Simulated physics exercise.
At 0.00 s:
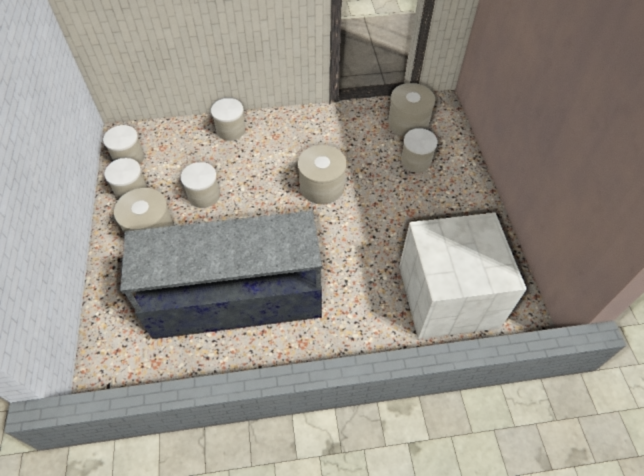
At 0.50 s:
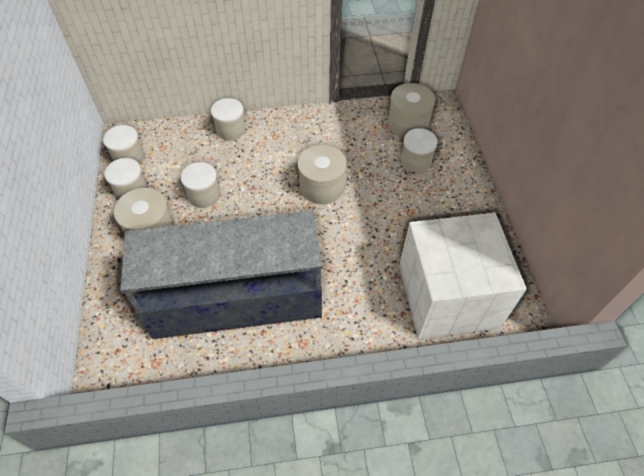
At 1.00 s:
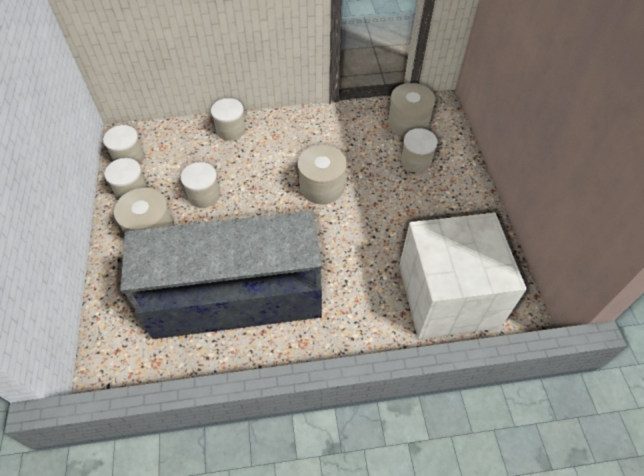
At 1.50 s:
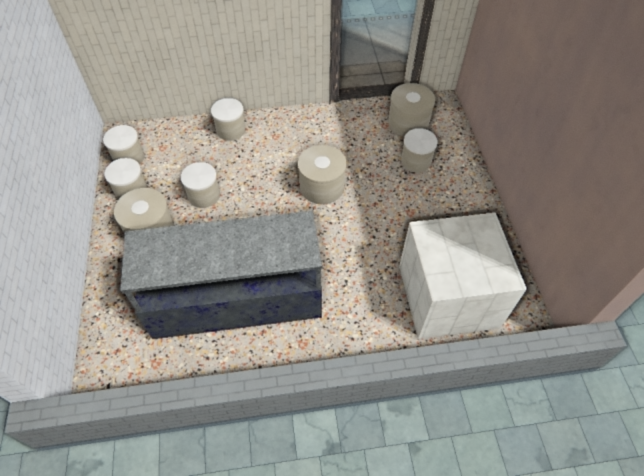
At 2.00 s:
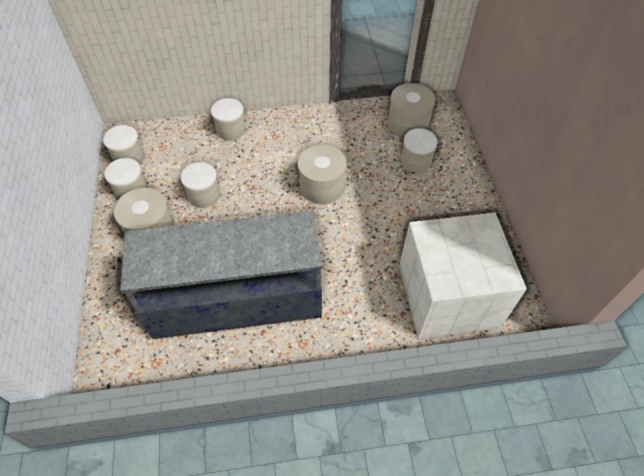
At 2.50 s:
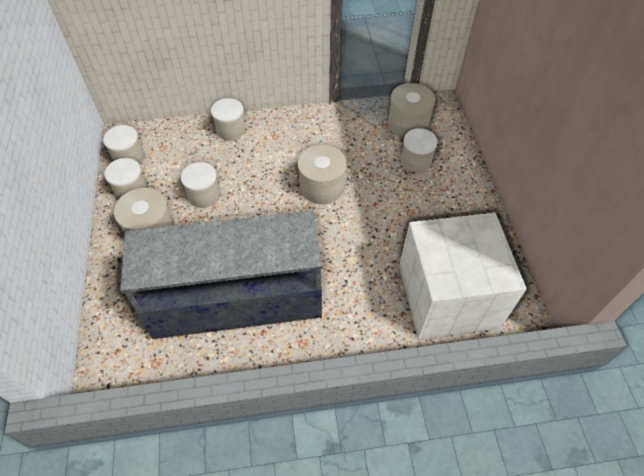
Walled pebble-floored room with a dark counter, white block and round stools staying still as paving outside turns from beige to blue-green.
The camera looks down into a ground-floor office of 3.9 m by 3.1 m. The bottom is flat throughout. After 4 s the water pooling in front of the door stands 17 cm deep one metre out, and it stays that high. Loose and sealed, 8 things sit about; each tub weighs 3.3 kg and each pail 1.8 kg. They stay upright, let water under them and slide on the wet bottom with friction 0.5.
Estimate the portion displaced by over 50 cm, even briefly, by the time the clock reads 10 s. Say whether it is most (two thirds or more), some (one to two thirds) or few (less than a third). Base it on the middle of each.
Some.
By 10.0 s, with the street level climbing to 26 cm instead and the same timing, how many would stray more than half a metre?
7.
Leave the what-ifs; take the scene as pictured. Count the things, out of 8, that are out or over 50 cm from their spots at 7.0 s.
Result: 3.
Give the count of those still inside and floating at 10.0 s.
Total: 6.
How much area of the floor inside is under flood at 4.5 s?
About 4.5 m2 is covered.
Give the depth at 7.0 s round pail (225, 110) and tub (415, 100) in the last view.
Roughly 0 and 8 cm.
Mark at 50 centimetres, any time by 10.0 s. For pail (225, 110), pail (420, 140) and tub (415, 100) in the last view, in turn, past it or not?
Result, in turn: Stayed within / exceeded / exceeded.
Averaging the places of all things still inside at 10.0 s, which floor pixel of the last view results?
Somewhere near (232, 211).
After 3.5 s 0 of 8 are over 50 cm from their spots; 0 afloat.
After 4.5 s 2 of 8 are over 50 cm from their spots; 1 afloat.
After 7.0 s 3 of 8 are over 50 cm from their spots; 3 afloat.
After 10.0 s 3 of 8 are over 50 cm from their spots, and 3 have been at some point; 6 afloat.
